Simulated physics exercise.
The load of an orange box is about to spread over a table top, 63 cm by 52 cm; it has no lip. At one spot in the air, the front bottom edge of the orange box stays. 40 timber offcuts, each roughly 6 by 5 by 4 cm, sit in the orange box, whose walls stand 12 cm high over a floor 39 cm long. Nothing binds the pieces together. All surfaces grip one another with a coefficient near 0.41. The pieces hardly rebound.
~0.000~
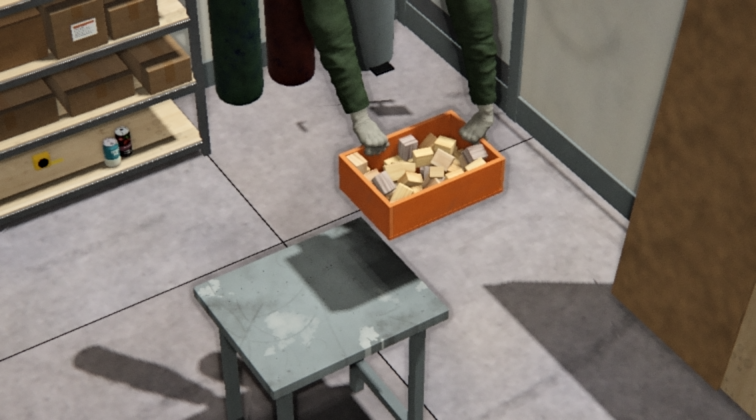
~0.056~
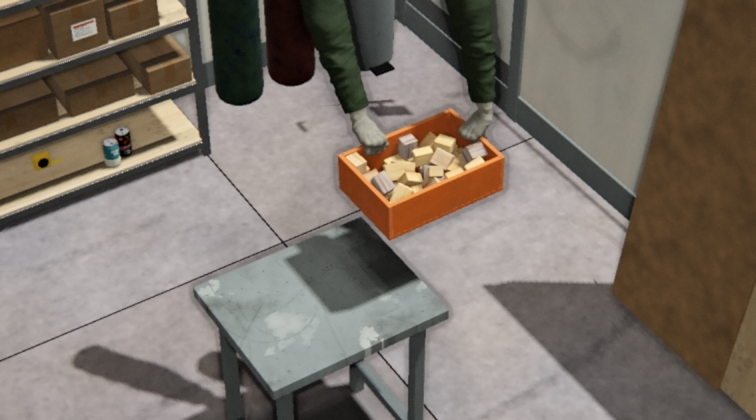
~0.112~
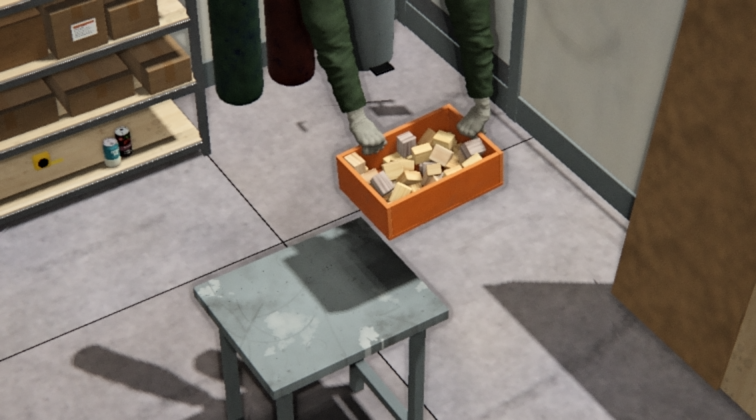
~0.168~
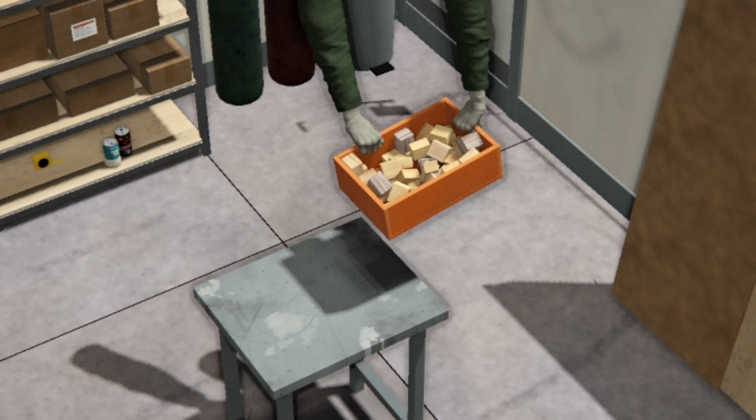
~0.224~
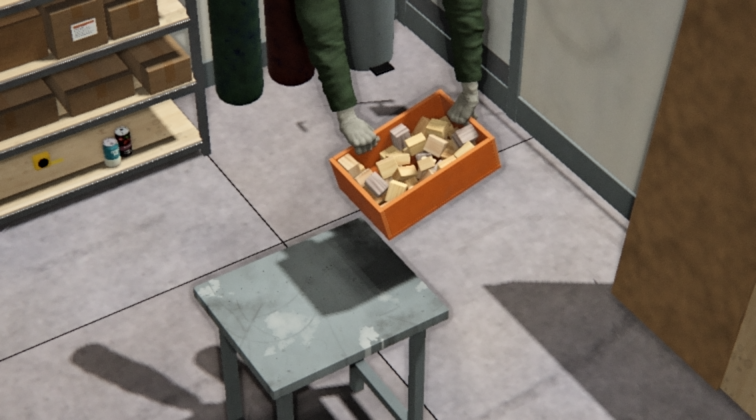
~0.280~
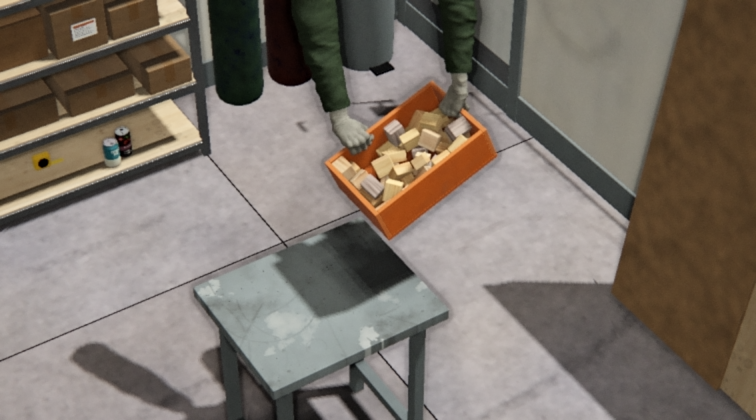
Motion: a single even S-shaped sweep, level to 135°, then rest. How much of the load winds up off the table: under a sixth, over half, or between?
The amount sits from a sixth to half.
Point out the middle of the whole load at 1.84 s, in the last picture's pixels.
Around (265, 307).
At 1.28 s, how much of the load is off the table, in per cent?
Estimated fraction: Some 20 percent.
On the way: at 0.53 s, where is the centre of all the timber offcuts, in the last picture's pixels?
Near (373, 159).
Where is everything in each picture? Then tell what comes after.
In the first picture (we follow the rim corner now nearest the camera), orange box at (392, 204); tilt 0°; nothing out yet.
The second picture shows orange box at (392, 205); tilt 1°.
The third picture shows orange box at (390, 205); tilt 4°.
The fourth picture shows orange box at (387, 207); tilt 8°.
The fifth picture shows orange box at (382, 209); tilt 15°.
The sixth picture shows orange box at (378, 212); tilt 22°; nothing out yet.
After 0.53 s, tilt 64°; 40 still in the orange box.
After 0.84 s, tilt 116°; 28 still in the orange box, 1 on the table top and 11 in the air.
After 1.28 s, tilt 135°; 31 on the table top and 9 over the left end of the table.
Final count (at 1.84 s), 30 on the table top and 10 over the left end of the table. Asked share, 10 of 40, 25 per cent.
